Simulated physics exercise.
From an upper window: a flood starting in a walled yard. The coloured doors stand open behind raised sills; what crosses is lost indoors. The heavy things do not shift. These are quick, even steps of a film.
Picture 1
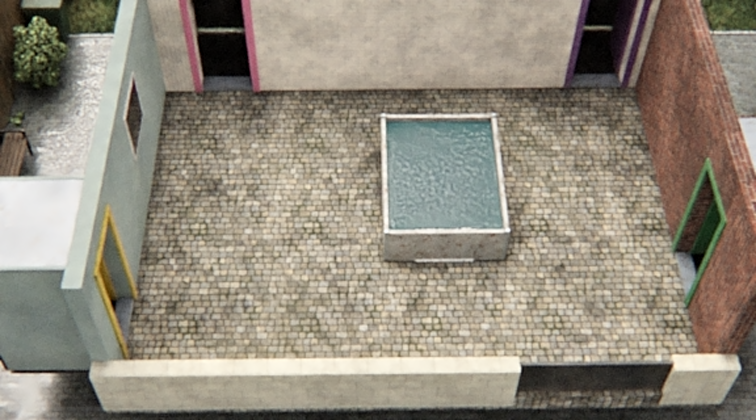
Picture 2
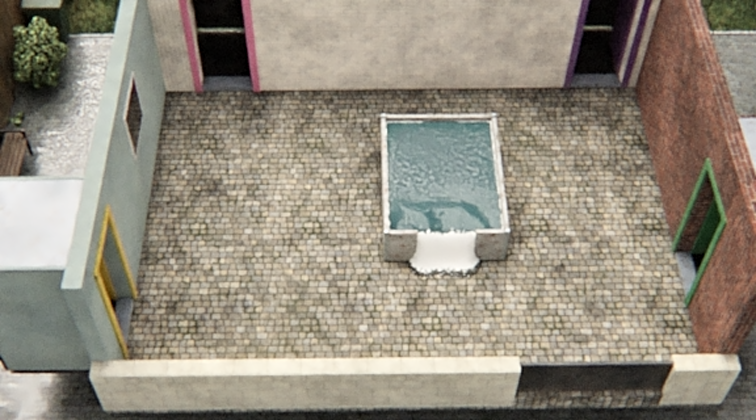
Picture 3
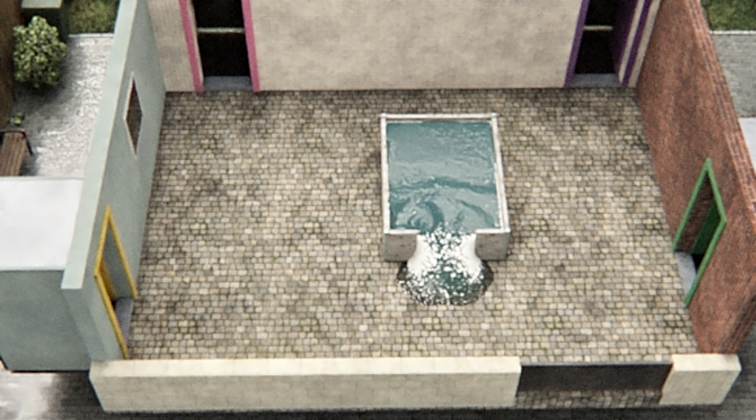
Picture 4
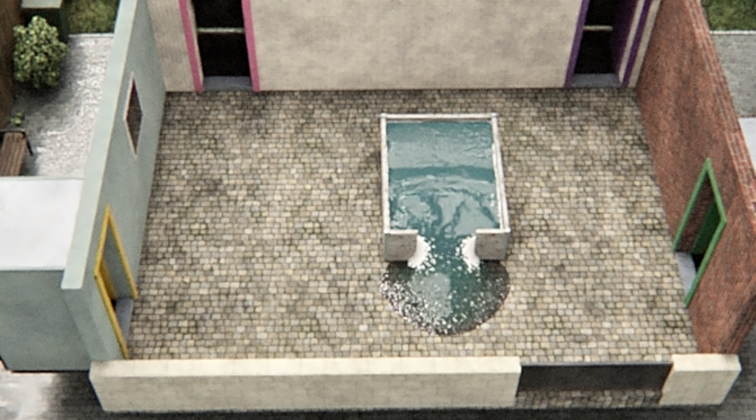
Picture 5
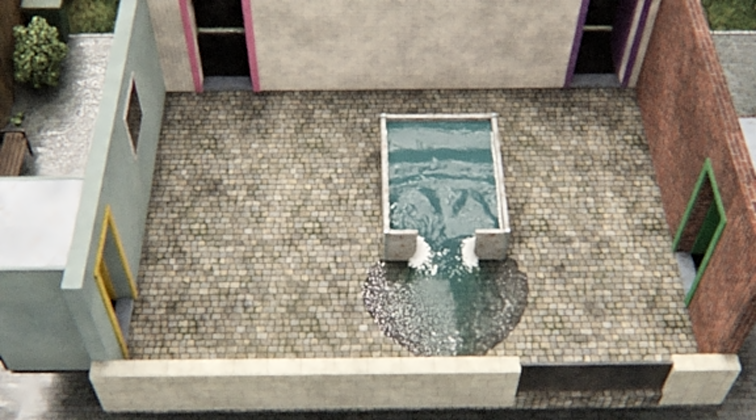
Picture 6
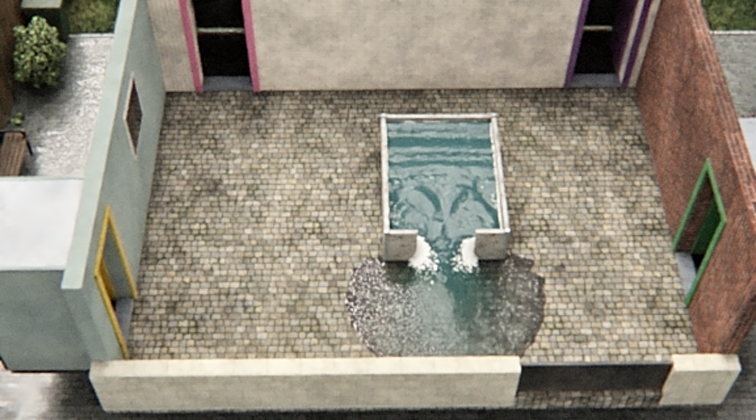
Water pours from a gap in the tank and spreads across the paved yard.
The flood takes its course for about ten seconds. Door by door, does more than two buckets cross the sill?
In the end: The green door floods; the purple door holds within the limit; the yellow door floods; the pink door holds within the limit.
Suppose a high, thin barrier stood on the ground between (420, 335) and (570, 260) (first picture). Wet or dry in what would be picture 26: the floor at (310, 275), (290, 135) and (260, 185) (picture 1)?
In that order: Wet, dry, free of water.
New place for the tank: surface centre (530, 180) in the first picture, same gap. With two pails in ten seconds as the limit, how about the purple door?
In short: Purple is over.
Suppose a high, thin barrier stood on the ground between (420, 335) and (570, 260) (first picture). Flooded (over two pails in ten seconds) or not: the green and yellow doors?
My reading: Green door stays under, yellow door goes over.
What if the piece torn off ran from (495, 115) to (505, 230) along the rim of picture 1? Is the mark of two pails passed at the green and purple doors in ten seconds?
My reading: The green one passes that mark; the purple one is over.
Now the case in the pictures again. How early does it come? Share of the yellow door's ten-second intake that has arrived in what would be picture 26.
About 10 per cent.
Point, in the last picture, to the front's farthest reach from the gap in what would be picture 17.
Close to (160, 386).
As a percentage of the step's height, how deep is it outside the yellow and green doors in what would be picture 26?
In turn 230 and 290 per cent.
A moment on, water covers 15 % of the floor; the green door not reached, the purple door not reached, the yellow door not reached, the pink door not reached.
Next, water covers 20 % of the floor; the green door not reached, the purple door not reached, the yellow door not reached, the pink door not reached.
Then, water covers 35 % of the floor; the green door under two buckets in, the purple door not reached, the yellow door under two buckets in, the pink door not reached.
Later, water covers 65 % of the floor; the green door over two buckets in, the purple door wet at the sill, nothing in, the yellow door over two buckets in, the pink door not reached.
In the end, water covers 90 % of the floor; the green door over two buckets in, the purple door wet at the sill, nothing in, the yellow door far over two buckets in, the pink door wet at the sill, nothing in.
